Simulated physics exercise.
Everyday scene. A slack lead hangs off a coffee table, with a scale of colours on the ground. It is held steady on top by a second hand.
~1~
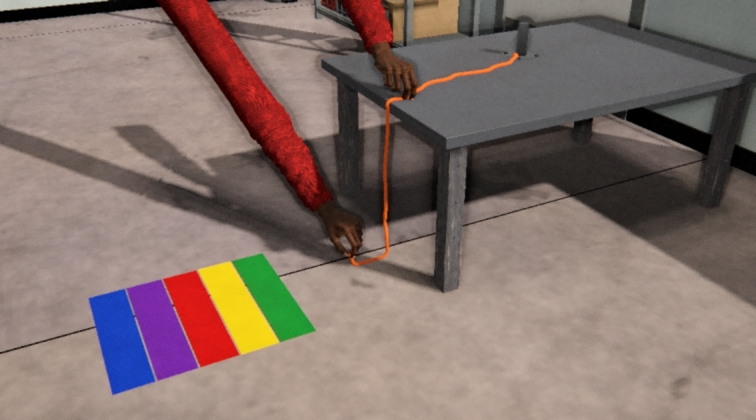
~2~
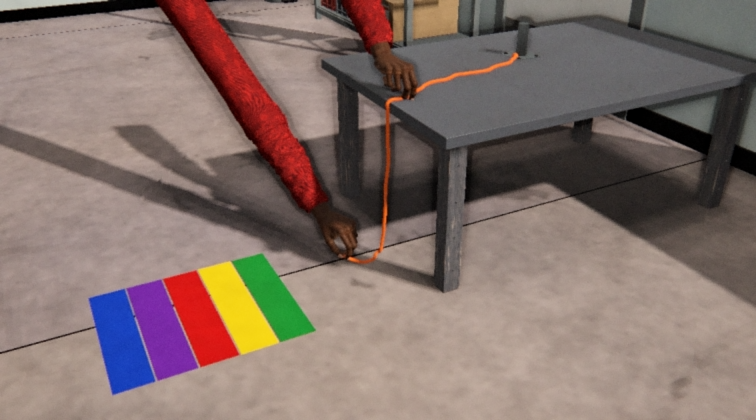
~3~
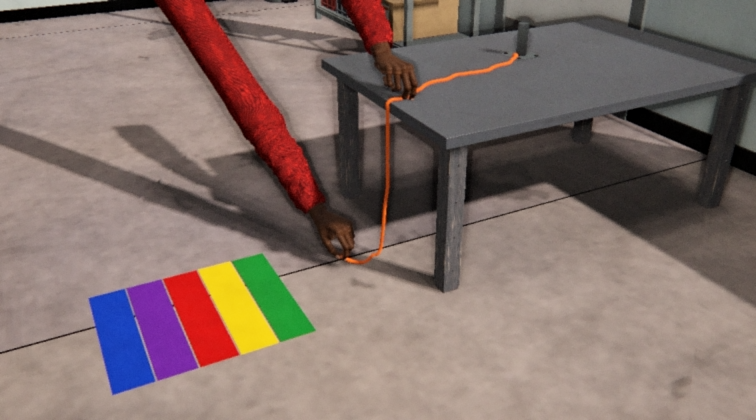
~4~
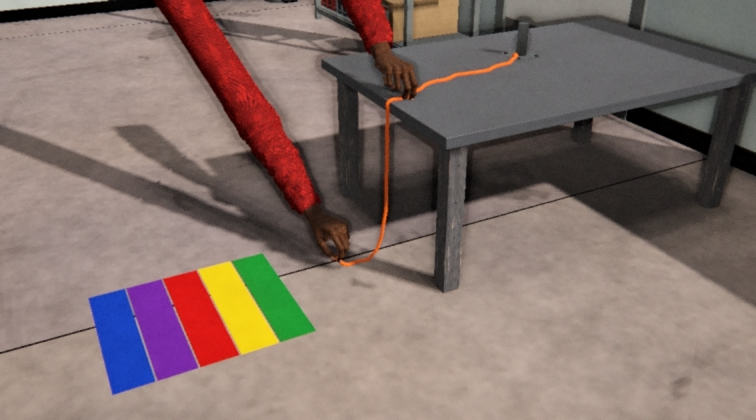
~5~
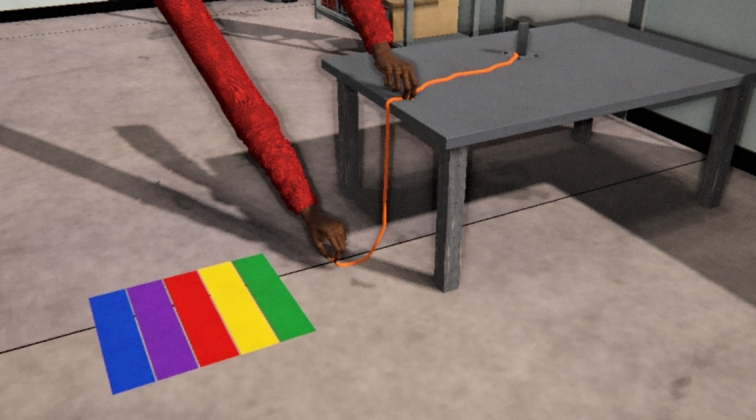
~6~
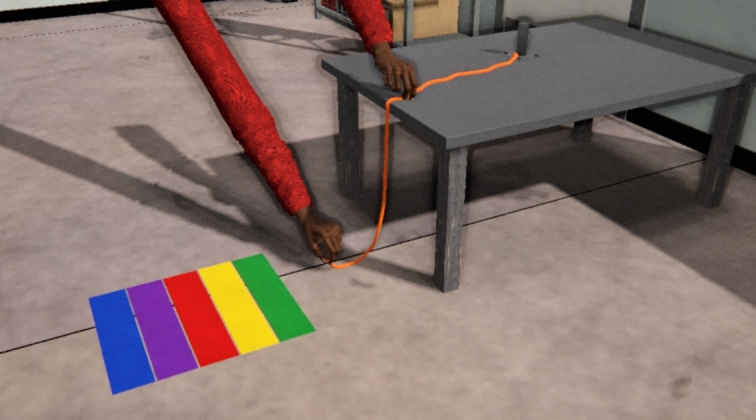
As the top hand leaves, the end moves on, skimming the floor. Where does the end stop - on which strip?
On the yellow strip.
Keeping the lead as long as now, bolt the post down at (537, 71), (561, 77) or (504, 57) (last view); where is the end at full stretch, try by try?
(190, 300), (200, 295) and (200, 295), in that order.
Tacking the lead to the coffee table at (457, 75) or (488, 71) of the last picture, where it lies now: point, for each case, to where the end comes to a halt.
In order of the tries, close to (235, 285) and close to (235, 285).
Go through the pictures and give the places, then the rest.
In the first picture, end (350, 255); green (288, 320); yellow (251, 331); red (212, 343); purple (171, 355); blue (128, 368).
In the second picture, end (345, 256); lead through (509, 63) (464, 74) (421, 89) (388, 123) (386, 183) (382, 242).
In the third picture, end (342, 257).
In the fourth picture, end (337, 258); lead through (509, 63) (464, 74) (421, 89) (387, 122) (386, 183) (379, 243).
In the fifth picture, end (333, 259).
In the sixth picture, end (328, 261); lead through (509, 63) (464, 74) (421, 89) (387, 122) (385, 184) (373, 245).
Soon after, end near (282, 273); over green.
Then, end near (249, 282); over yellow.
At full stretch, end near (229, 288); over yellow. The end stops over the yellow strip.
